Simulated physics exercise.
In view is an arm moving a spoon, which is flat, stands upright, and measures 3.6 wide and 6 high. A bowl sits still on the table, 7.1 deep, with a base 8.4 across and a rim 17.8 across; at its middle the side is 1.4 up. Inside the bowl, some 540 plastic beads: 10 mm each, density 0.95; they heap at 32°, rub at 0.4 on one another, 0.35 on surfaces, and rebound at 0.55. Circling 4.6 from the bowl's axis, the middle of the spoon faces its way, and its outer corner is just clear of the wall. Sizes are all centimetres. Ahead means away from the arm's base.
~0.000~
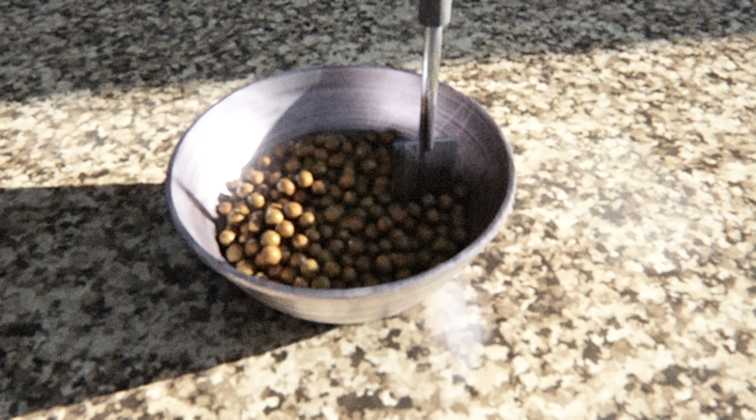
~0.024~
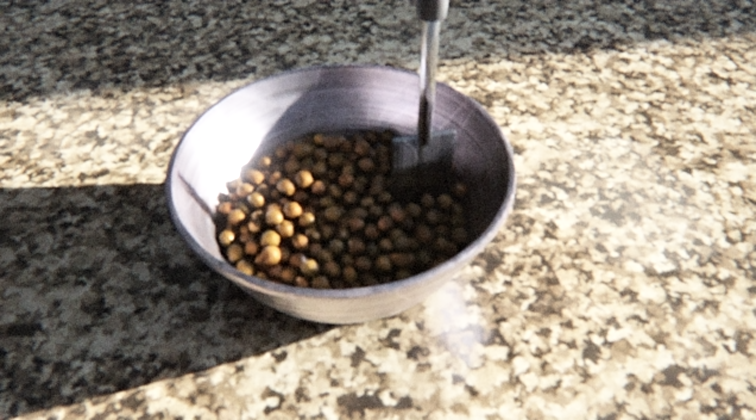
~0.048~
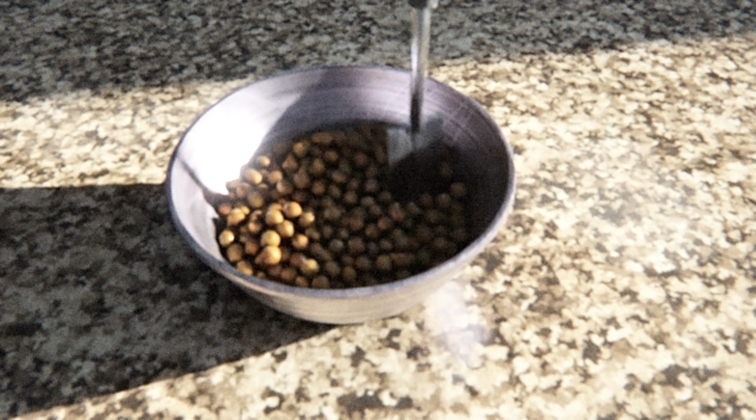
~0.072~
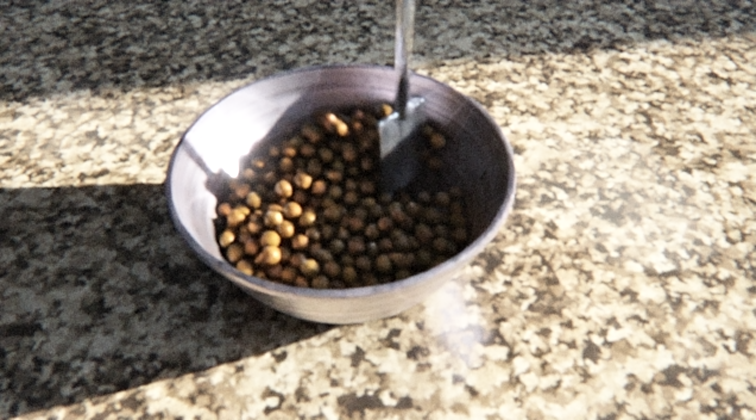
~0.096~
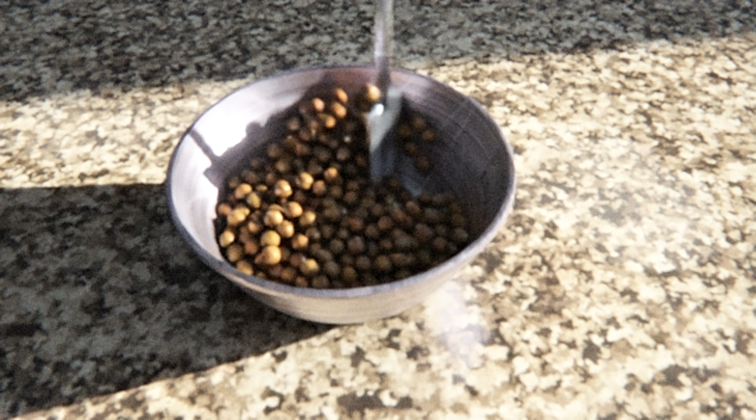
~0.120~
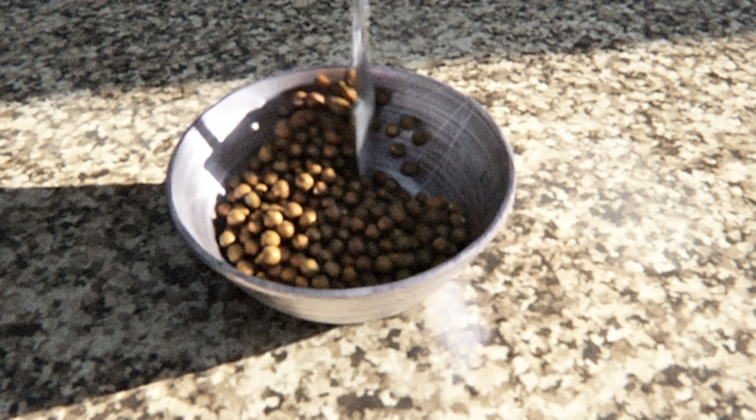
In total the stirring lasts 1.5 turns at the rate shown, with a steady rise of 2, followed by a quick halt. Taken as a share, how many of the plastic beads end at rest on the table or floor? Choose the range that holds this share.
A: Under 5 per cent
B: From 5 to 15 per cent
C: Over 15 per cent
B.
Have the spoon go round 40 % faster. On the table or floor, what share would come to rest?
20 %.
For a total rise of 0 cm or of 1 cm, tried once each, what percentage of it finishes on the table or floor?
Try one: Around 15 %; try two: Around 15 %.
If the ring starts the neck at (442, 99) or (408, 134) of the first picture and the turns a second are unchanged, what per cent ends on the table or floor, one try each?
5 and 0 per cent.
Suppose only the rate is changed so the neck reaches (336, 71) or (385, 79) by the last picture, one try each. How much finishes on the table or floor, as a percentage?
About 20 and 5 per cent.
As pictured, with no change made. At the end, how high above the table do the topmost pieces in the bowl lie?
Top height: Around 5.5 cm.
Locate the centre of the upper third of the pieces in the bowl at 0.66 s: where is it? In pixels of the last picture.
Roughly pixel (345, 159).
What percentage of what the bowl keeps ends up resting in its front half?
Estimate: Some 50 %.
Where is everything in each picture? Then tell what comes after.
The spoon neck at (427, 118), 0° round; upper third of the load around (337, 211), from x 225 to 460, top at y 140; 535 in the bowl, in the first frame.
The spoon neck at (426, 113), 5° round; upper third of the load around (337, 209), from x 225 to 460, top at y 140, in the second frame.
The spoon neck at (417, 100), 19° round; upper third of the load around (337, 202), from x 225 to 460, top at y 130, in the third frame.
The spoon neck at (402, 88), 36° round; upper third of the load around (337, 191), from x 225 to 460, top at y 110, in the fourth frame.
The spoon neck at (383, 79), 52° round; upper third of the load around (333, 184), from x 225 to 460, top at y 95, in the fifth frame.
The spoon neck at (361, 73), 68° round; upper third of the load around (323, 182), from x 225 to 460, top at y 80; 535 in the bowl, in the sixth frame.
After 0.39 s, 252° round, highest piece 10 above the table; 514 in the bowl, 7 on the table or floor, 14 in flight or on the tool.
After 0.66 s, 75° round, highest piece 8 above the table; 483 in the bowl, 47 on the table or floor, 5 in flight or on the tool.
After 0.99 s, 180° round, highest piece 5 above the table; 481 in the bowl, 54 on the table or floor.
After 1.69 s, 180° round, highest piece 5 above the table; 481 in the bowl, 54 on the table or floor.
In the end, 481 in the bowl, 54 on the table or floor. That is 10 % on the table or floor.
